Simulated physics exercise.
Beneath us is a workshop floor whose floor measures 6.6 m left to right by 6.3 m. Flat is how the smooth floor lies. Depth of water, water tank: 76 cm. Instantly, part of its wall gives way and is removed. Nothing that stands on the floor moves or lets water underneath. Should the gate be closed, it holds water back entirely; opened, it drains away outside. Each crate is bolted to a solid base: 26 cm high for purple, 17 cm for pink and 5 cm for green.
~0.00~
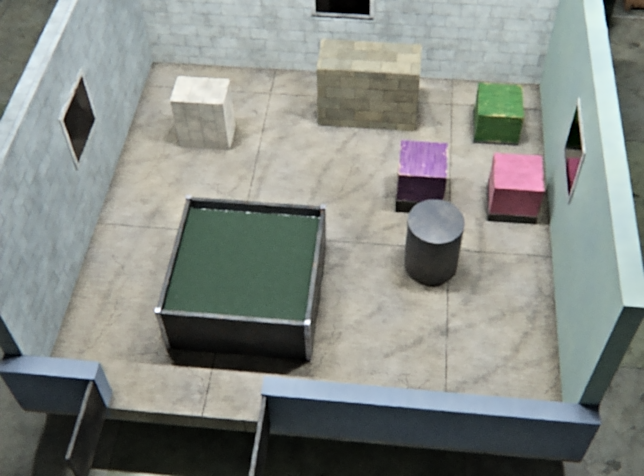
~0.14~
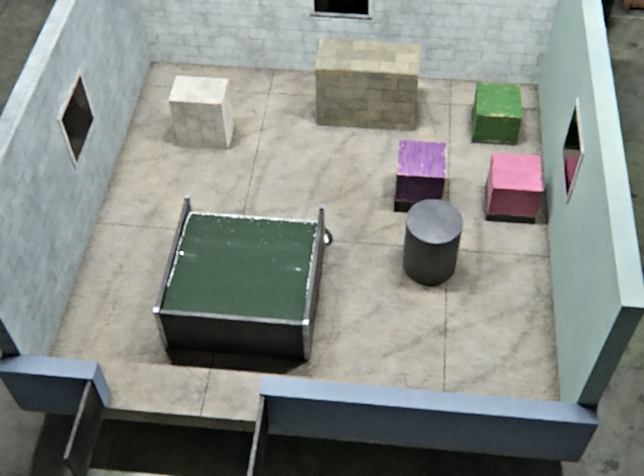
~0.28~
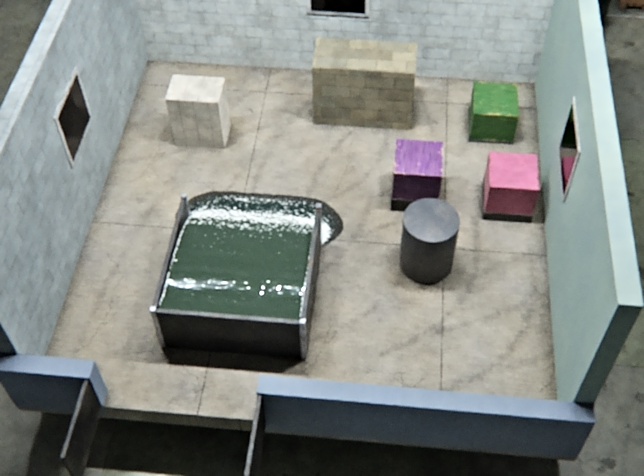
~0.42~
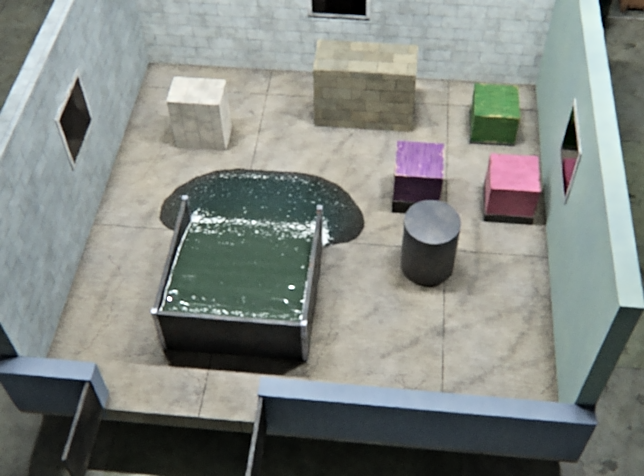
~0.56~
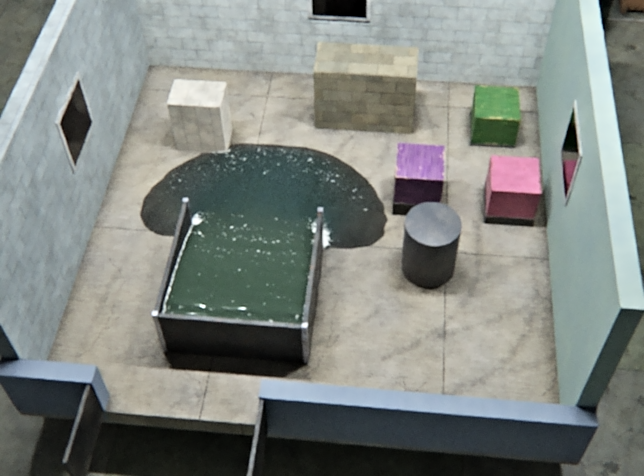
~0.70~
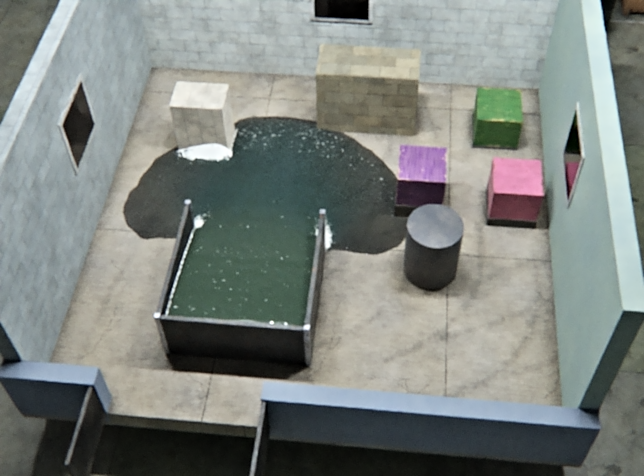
Workshop floor with a dark tank losing its back wall, green water pouring out and spreading around a white block.
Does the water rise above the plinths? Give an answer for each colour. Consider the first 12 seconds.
The purple crate stays dry; the pink crate gets wet; the green crate gets wet.
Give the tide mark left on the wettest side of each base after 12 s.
Measured in centimetres, that comes to purple 15, pink 24 and green 23.
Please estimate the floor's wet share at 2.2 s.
About 45 per cent.
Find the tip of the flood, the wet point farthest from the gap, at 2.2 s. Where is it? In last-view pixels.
Location: Approx. (489, 93) in the last view.
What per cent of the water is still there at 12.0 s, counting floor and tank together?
That would be close to 90 per cent.
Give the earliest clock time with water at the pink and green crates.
Pink 1.6 s; green 1.6 s.
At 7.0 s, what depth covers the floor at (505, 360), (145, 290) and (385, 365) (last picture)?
Roughly 3, 6, 1 cm.
After 1.4 s water covers 35 % of the floor and is deepest (38 cm) near (285, 81); purple plinth reached, pink plinth not reached, green plinth not reached.
After 2.2 s water covers 45 % of the floor and is deepest (40 cm) near (296, 82); purple plinth reached, pink plinth reached, green plinth reached.
After 3.5 s water covers 65 % of the floor and is deepest (28 cm) near (187, 128); purple plinth reached, pink plinth reached, green plinth reached.
After 7.0 s water covers 90 % of the floor and is deepest (18 cm) near (500, 108); purple plinth reached, pink plinth reached, green plinth reached.
After 12.0 s water covers 100 % of the floor and is deepest (11 cm) near (104, 208); highest at the purple plinth 15 cm, highest at the pink plinth 24 cm, highest at the green plinth 23 cm.
